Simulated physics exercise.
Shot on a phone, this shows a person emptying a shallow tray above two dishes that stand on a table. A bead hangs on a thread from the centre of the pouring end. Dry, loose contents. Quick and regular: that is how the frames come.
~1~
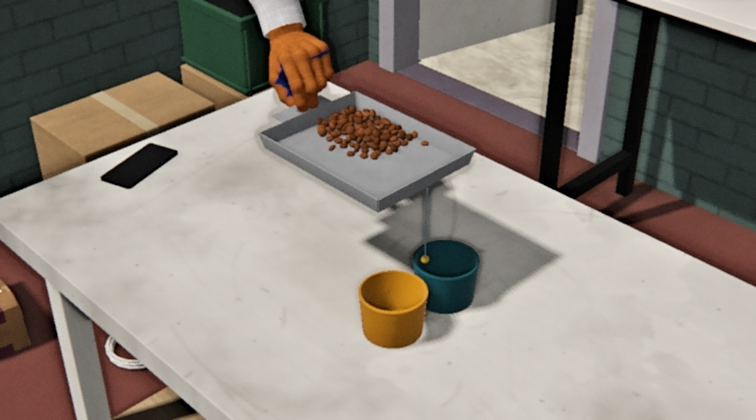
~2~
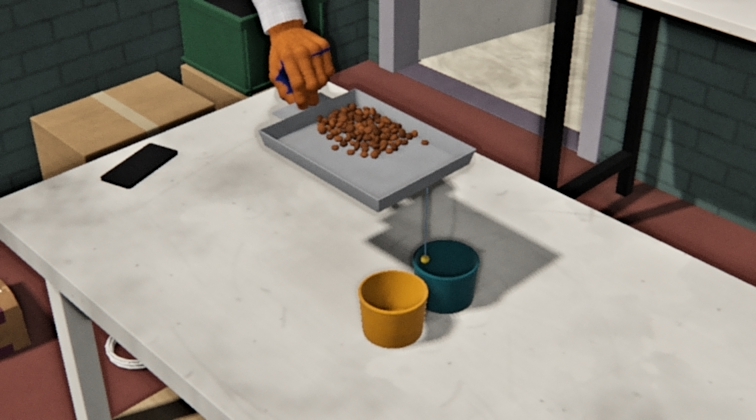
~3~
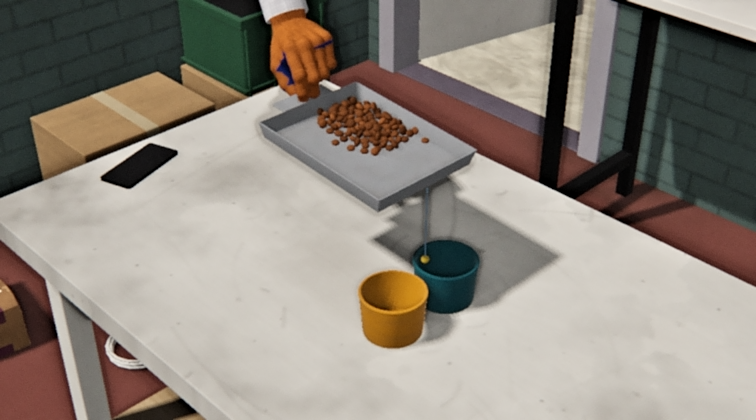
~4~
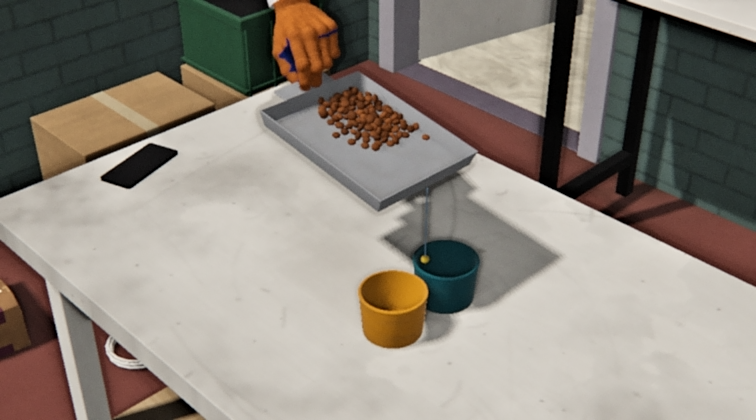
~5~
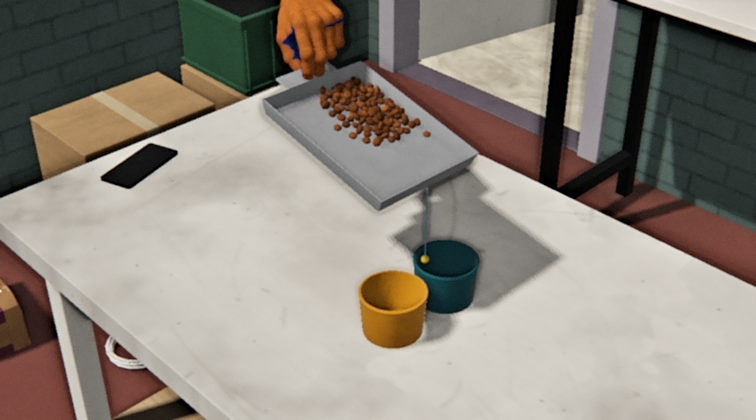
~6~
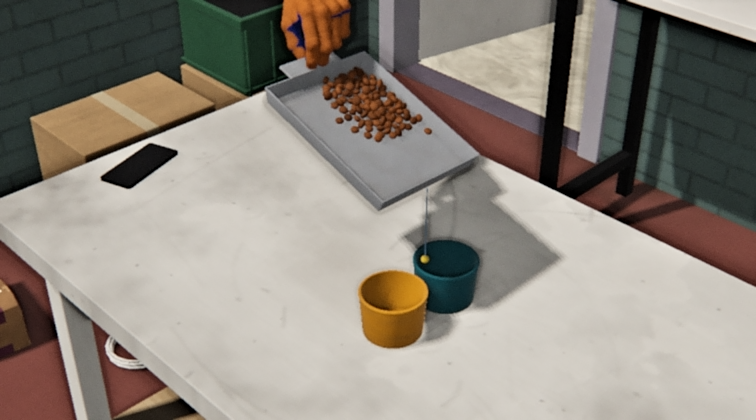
A gloved-looking orange hand slowly raised the back of a shallow gray tray, tilting it toward the yellow and teal dishes on the table, while the brown kibble stayed heaped near the raised end.
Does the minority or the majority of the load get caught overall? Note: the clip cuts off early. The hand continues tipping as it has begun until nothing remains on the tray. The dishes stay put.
More of the load is lost than caught.
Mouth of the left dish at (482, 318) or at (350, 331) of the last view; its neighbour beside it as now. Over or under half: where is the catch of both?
Shy of half, then shy of half.
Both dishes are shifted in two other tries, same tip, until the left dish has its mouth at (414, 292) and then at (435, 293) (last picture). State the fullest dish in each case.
It comes out as the one to the right in the first try and the one to the right in the second.
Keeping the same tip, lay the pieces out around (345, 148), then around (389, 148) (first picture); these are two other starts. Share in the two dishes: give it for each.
20 and 20 per cent.
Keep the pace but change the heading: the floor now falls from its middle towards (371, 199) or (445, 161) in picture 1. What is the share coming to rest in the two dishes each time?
So it's 70 percent with the first slope and 40 percent with the other.
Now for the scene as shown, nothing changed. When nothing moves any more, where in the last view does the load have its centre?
Roughly pixel (482, 320).
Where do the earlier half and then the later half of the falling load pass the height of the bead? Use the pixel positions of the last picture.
The first part passes (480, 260); everything after passes (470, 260).
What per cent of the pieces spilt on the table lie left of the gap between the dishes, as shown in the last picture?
Roughly 0 in a hundred.
Soon after the last picture, tray tipped steeply; most on the tray; about a quarter in the air.
A little later, tray tipped past a quarter turn; about a third on the tray; a small part in the right dish; about half outside both; a small part in the air.
Later still, tray tipped past a quarter turn; a stray few in the left dish; about a quarter in the right dish; most outside both.
At rest, tray tipped past a quarter turn; a stray few in the left dish; about a quarter in the right dish; most outside both.
